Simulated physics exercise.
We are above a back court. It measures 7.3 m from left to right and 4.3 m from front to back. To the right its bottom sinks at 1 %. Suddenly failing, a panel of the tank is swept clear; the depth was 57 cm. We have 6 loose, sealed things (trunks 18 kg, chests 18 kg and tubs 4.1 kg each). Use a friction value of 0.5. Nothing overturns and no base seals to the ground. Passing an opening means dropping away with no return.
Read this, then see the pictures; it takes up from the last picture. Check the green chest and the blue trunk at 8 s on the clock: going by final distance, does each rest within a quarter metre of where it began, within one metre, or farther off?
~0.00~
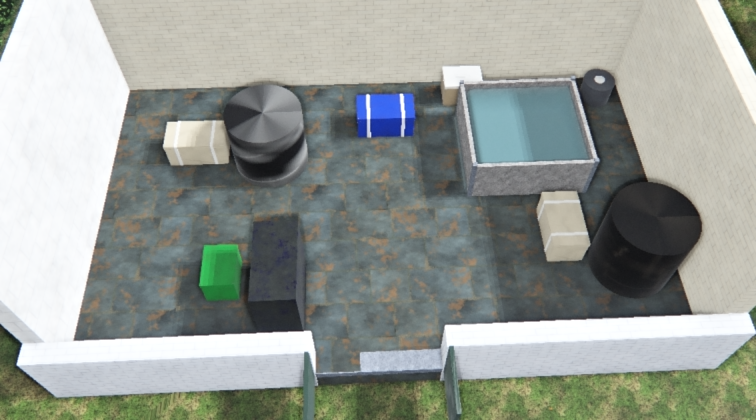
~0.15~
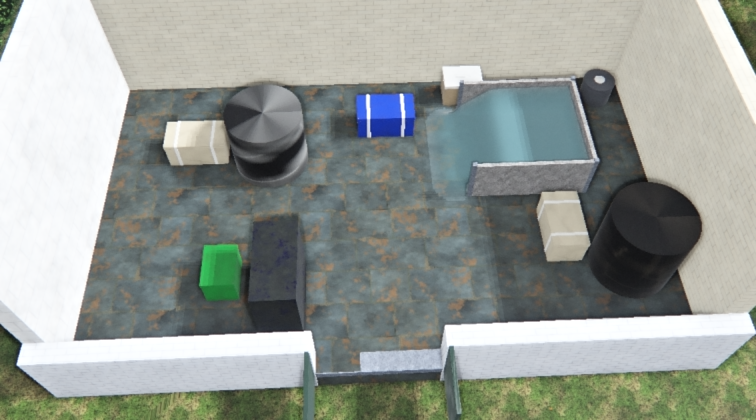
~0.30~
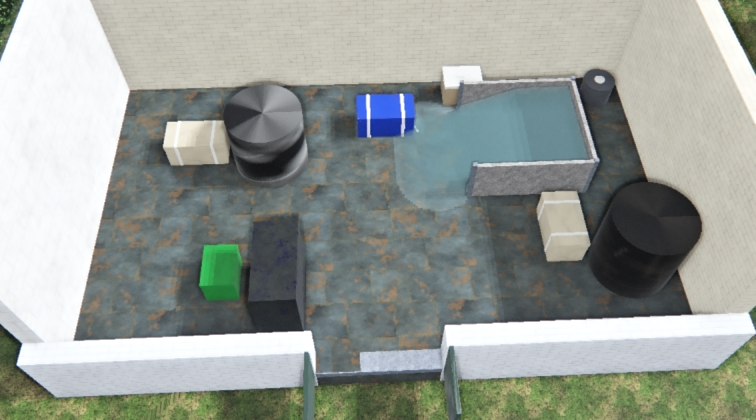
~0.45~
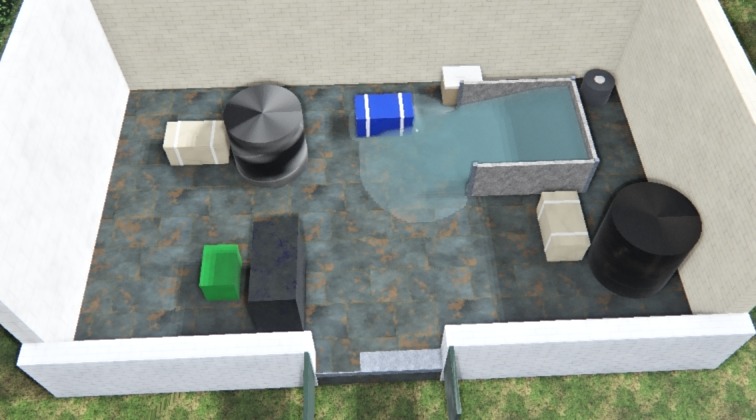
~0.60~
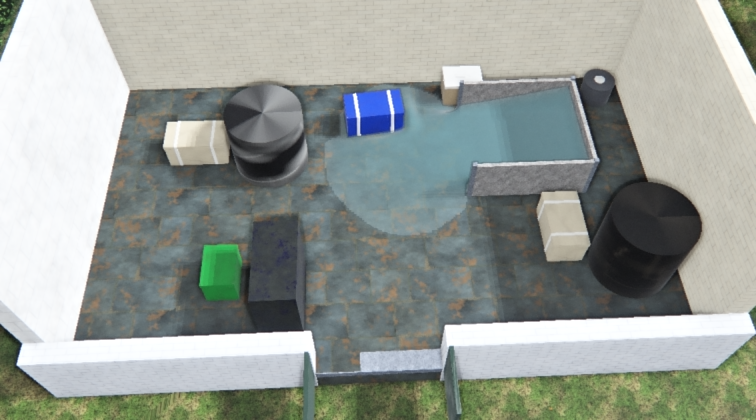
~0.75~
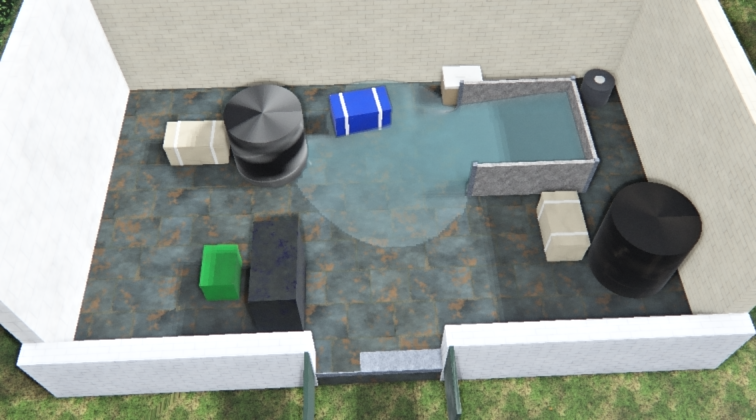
Green chest: Within one metre; blue trunk: Farther off than one metre.
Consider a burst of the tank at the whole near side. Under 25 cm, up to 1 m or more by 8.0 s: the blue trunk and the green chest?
Then the blue trunk remains roughly in place and the green chest remains roughly in place.
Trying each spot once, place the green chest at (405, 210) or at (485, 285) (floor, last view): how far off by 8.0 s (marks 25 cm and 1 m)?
From the first place it goes well off; from the second it is barely disturbed.
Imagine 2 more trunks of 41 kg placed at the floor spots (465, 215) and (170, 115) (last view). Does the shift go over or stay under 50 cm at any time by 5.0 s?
Below the mark, beyond the mark.
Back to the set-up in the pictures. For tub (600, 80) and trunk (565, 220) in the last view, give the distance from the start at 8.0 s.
Lab note - net shifts in order: 0 cm; 0 cm.
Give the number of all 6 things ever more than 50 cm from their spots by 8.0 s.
The answer here is 3.
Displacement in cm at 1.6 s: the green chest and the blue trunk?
Roughly 0 and 150 cm by then.
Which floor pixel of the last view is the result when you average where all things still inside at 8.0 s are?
Around (402, 191).
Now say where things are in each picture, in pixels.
In the first picture, the green chest at (218, 265) rests on the ground; the blue trunk at (385, 106) rests on the ground; 2.0 m2 under water; 0 of 6 have shifted.
In the second picture, the green chest at (218, 265), on the bottom; the blue trunk at (385, 106) rests on the ground; 2.7 m2 under water; 0 of 6 have shifted.
In the third picture, the green chest at (218, 265) rests on the ground; the blue trunk at (385, 106) rests on the ground; water covers 3.6 m2; 0 of 6 have shifted.
In the fourth picture, the green chest at (218, 265), on the bottom; the blue trunk at (384, 106) rests on the ground; water covers 4.7 m2; 0 of 6 have shifted.
In the fifth picture, the green chest at (218, 265) rests on the ground; the blue trunk at (373, 104), on the bottom, 17 cm from its start; water covers 5.9 m2; 1 of 6 have shifted.
In the sixth picture, the green chest at (218, 265), on the bottom; the blue trunk at (360, 102) rests on the ground, 36 cm from its start; water covers 7.1 m2; 1 of 6 have shifted.
After 1.6 s the green chest is near (218, 265), 0.0 m from its start, aground; the blue trunk is near (281, 80), 1.6 m from its start, afloat; 0 of 6 are out; 1 afloat.
After 3.6 s the green chest is near (157, 321), 0.9 m from its start, aground; the blue trunk is near (141, 141), 3.3 m from its start, afloat; 0 of 6 are out; 1 afloat.
After 5.6 s the green chest is near (190, 322), 0.8 m from its start, afloat; the blue trunk is near (208, 229), 3.0 m from its start, afloat; 0 of 6 are out; 3 afloat.
After 8.0 s the green chest is near (226, 317), 0.7 m from its start, afloat; the blue trunk is near (313, 207), 1.9 m from its start, aground; 0 of 6 are out; 2 afloat.
